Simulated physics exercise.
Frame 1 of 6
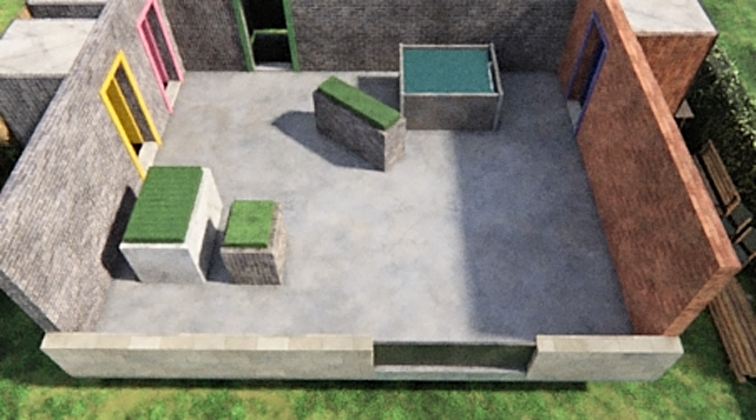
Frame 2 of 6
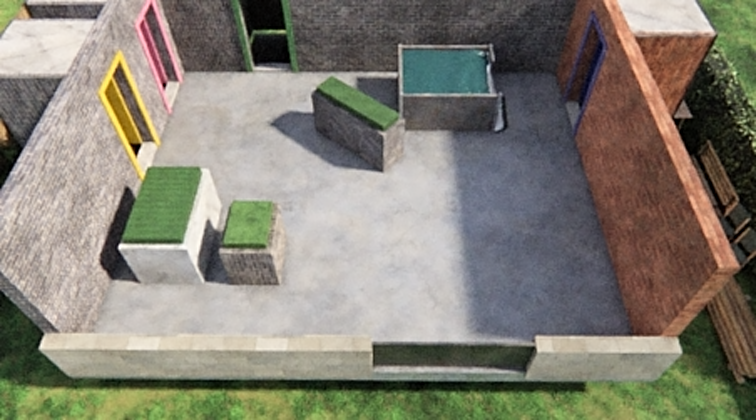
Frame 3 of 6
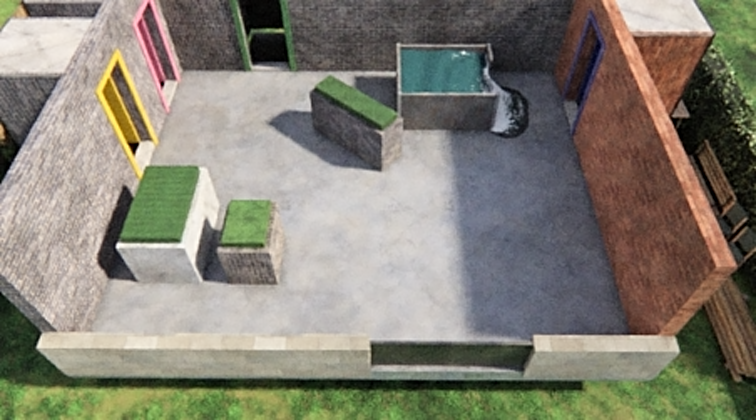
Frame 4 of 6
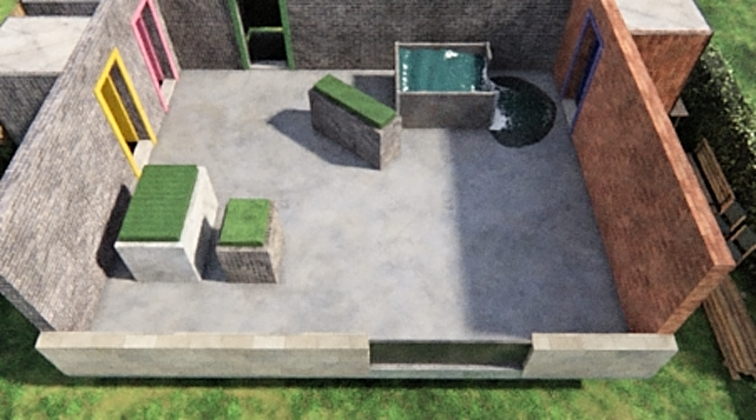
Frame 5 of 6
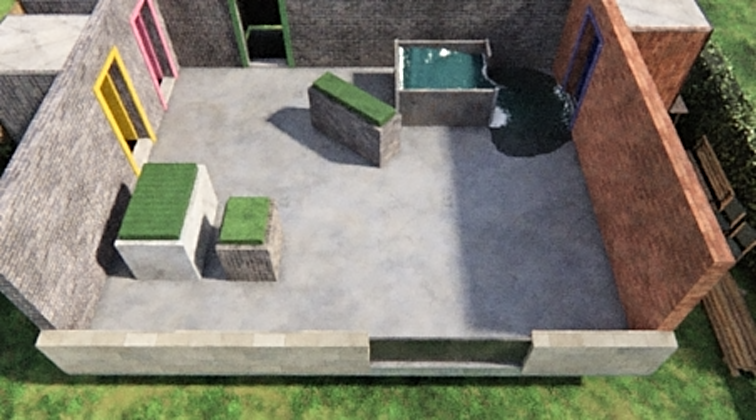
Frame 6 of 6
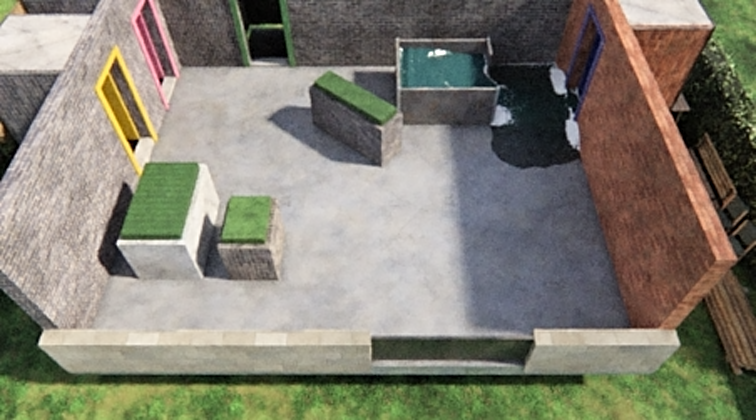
At the start, green-blue water lies still in an open tank at the back of a walled yard with grass-topped blocks. Water then pours from the tank's right side onto the grey floor, and the dark pool widens rightward to the brick wall and spreads toward the front.
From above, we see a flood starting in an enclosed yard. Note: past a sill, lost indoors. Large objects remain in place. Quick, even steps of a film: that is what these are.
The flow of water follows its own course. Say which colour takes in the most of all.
Most goes in at blue.
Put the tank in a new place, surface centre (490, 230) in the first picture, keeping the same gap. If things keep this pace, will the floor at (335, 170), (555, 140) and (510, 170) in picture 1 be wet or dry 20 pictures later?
Log, spots in order: Unwetted / taken by the flood / taken by the flood.
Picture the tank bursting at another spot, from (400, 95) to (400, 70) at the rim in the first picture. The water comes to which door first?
The green-painted one, I think.
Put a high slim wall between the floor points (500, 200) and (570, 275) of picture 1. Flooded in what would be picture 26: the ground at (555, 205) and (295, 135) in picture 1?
First spot soaking, second spot unflooded.
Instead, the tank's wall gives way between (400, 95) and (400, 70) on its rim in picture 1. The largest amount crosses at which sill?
I say the one in pink.
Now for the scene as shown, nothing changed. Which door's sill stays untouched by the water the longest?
I'd point to the one in yellow.
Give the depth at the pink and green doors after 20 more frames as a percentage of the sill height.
First 0 percent, then 0 percent.
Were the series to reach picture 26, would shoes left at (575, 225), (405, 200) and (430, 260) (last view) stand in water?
Taking them in turn: Drenched, not wetted, not wetted.
A moment on, water covers 10 % of the floor; pink door not reached, blue door a lot in, green door not reached, yellow door not reached.
Next, water covers 15 % of the floor; pink door not reached, blue door a lot in, green door not reached, yellow door not reached.
Then, water covers 30 % of the floor; pink door not reached, blue door a lot in, green door not reached, yellow door not reached.
Later, water covers 50 % of the floor; pink door not reached, blue door a lot in, green door wet at the sill, nothing in, yellow door not reached.
In the end, water covers 70 % of the floor; pink door wet at the sill, nothing in, blue door a lot in, green door wet at the sill, nothing in, yellow door wet at the sill, nothing in; the blue door has let in the most.
